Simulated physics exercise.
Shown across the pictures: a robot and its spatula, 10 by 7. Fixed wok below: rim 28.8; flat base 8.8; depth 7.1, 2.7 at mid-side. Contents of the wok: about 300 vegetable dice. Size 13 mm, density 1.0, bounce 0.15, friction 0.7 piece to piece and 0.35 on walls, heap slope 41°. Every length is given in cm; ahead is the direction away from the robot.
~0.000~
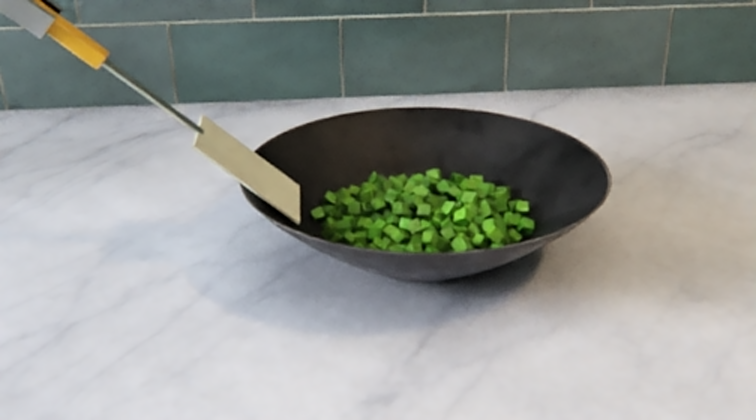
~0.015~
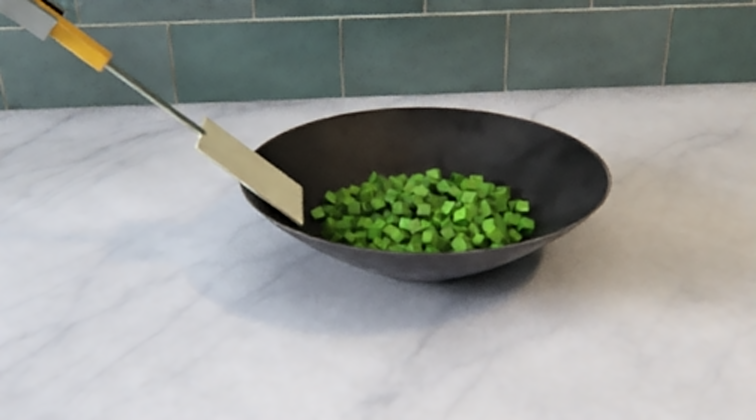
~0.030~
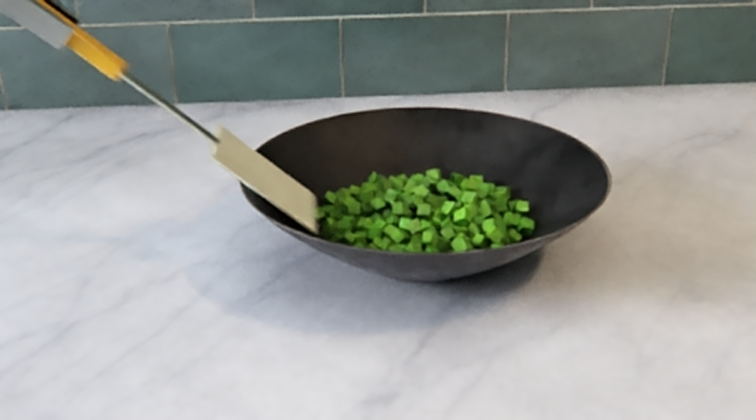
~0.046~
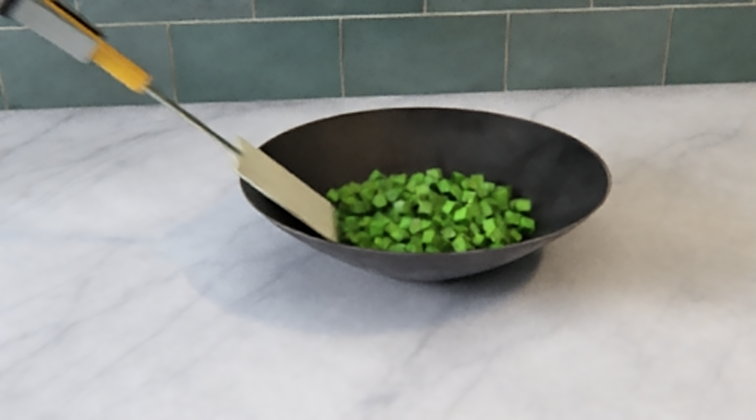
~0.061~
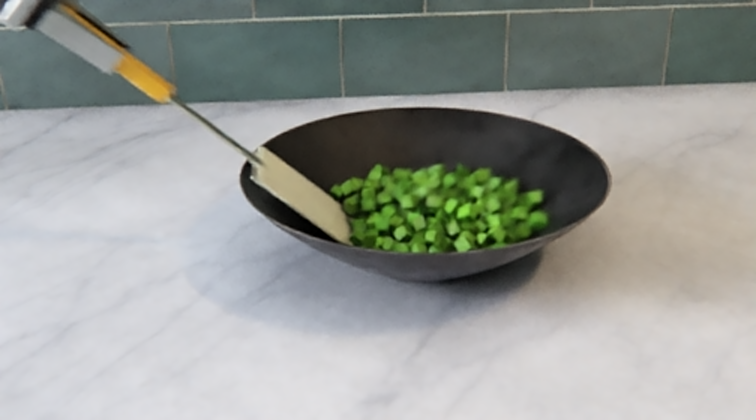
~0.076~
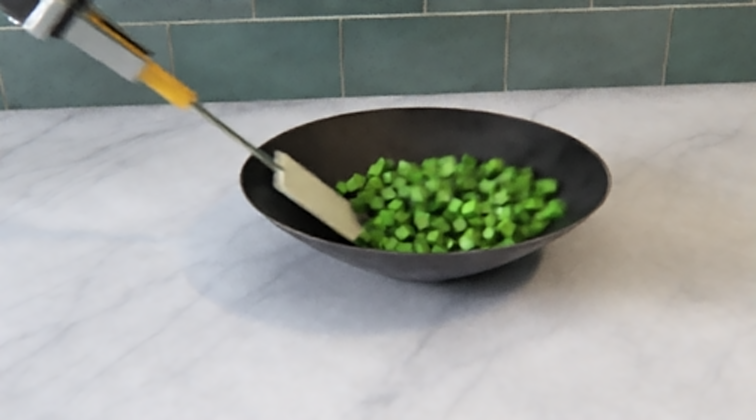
A robot's spatula slid down into a black wok on a marble counter, moving rightward against a heap of green vegetable dice, and then pushed the pieces toward the right side.
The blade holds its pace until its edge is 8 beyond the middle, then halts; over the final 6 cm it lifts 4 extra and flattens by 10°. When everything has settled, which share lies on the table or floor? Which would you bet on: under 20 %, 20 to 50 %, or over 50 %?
I would bet on 20 to 50 %.
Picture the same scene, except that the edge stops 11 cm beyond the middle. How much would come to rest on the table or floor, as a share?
It would come to roughly 55 percent.
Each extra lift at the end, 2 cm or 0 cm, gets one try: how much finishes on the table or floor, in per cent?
First try around 50 percent, second try around 30 percent.
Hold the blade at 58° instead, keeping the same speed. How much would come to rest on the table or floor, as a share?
I'd put it at about 50 per cent.
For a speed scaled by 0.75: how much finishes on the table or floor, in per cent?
Estimate: Close to 30 %.
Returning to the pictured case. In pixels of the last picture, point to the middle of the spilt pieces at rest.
Around (733, 234).
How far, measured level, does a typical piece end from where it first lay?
Roughly 10 centimetres.
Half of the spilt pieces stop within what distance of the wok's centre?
28 cm.
After 0.11 s, sloping 42°, highest piece 7 above the table; 304 in the wok.
After 0.15 s, sloping 39°, highest piece 9 above the table; 303 in the wok, 1 on the blade or in flight.
After 0.37 s, sloping 32°, highest piece 20 above the table; 179 in the wok, 74 on the table or floor, 51 on the blade or in flight.
After 1.42 s, sloping 32°, highest piece 6 above the table; 179 in the wok, 125 on the table or floor.
In the end, 179 in the wok, 125 on the table or floor. That is 41 % on the table or floor.
